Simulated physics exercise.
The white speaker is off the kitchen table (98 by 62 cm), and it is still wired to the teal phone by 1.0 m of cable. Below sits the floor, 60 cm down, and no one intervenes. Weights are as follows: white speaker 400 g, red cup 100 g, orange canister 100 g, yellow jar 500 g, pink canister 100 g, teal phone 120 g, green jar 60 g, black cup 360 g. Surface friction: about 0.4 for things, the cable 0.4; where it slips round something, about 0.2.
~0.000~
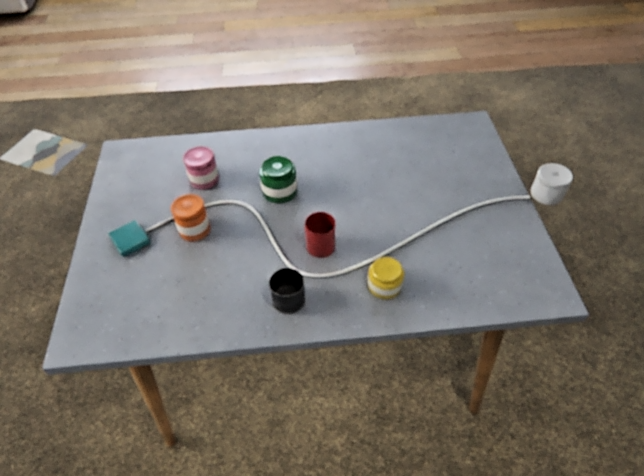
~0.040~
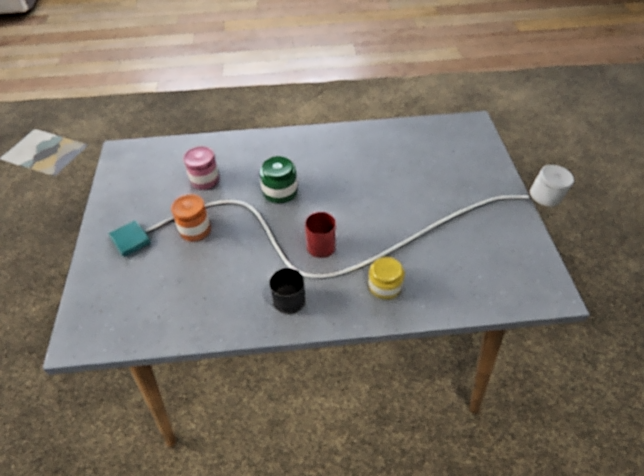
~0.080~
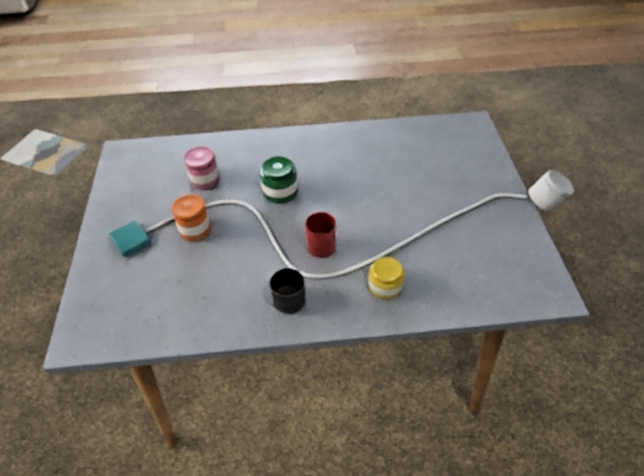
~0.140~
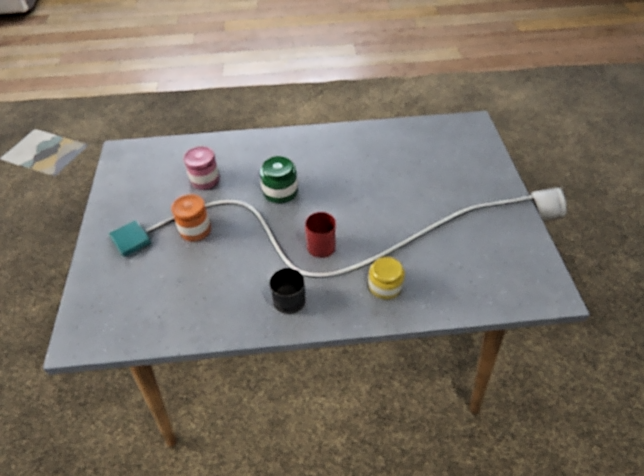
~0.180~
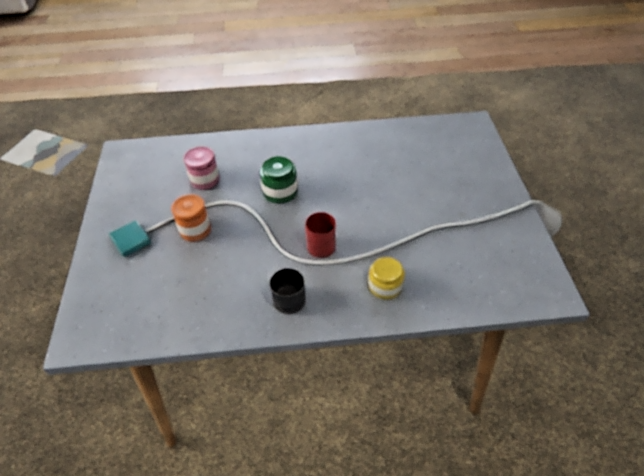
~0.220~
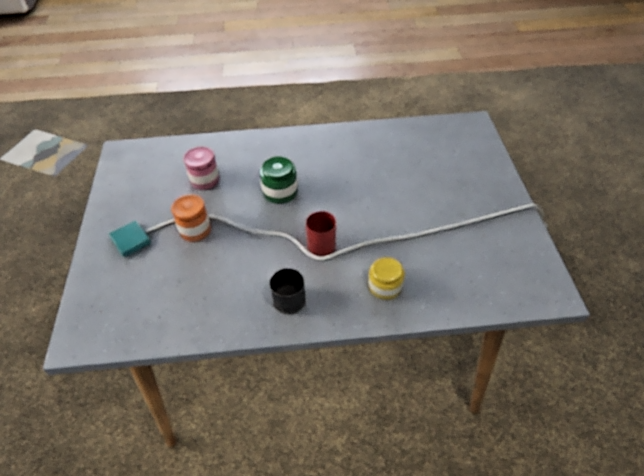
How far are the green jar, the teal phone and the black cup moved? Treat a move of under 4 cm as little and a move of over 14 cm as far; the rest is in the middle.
In order: The green jar moves little; the teal phone goes far; the black cup moves little.
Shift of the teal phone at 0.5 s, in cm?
About 24 cm.
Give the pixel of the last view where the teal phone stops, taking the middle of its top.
It ends up near pixel (428, 214).
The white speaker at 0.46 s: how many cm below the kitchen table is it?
Roughly 45 centimetres.
By 0.5 s, the cable's tail end at (258, 223); teal phone 23 cm off its start, red cup 15 cm off its start, orange canister 12 cm off its start.
By 0.7 s, the cable's tail end at (400, 208); teal phone 55 cm off its start, red cup 18 cm off its start, orange canister 12 cm off its start.
By 1.0 s, the cable's tail end at (435, 208); teal phone 63 cm off its start at (428, 214), red cup 18 cm off its start at (345, 163), orange canister 12 cm off its start at (182, 253).
By 1.2 s, the cable's tail end at (435, 208); teal phone 63 cm off its start, red cup 18 cm off its start, orange canister 12 cm off its start.
By 2.4 s, the cable's tail end at (435, 208); teal phone 63 cm off its start at (428, 214), green jar 0 cm off its start at (277, 166), black cup 0 cm off its start at (287, 282), red cup 18 cm off its start at (345, 163).
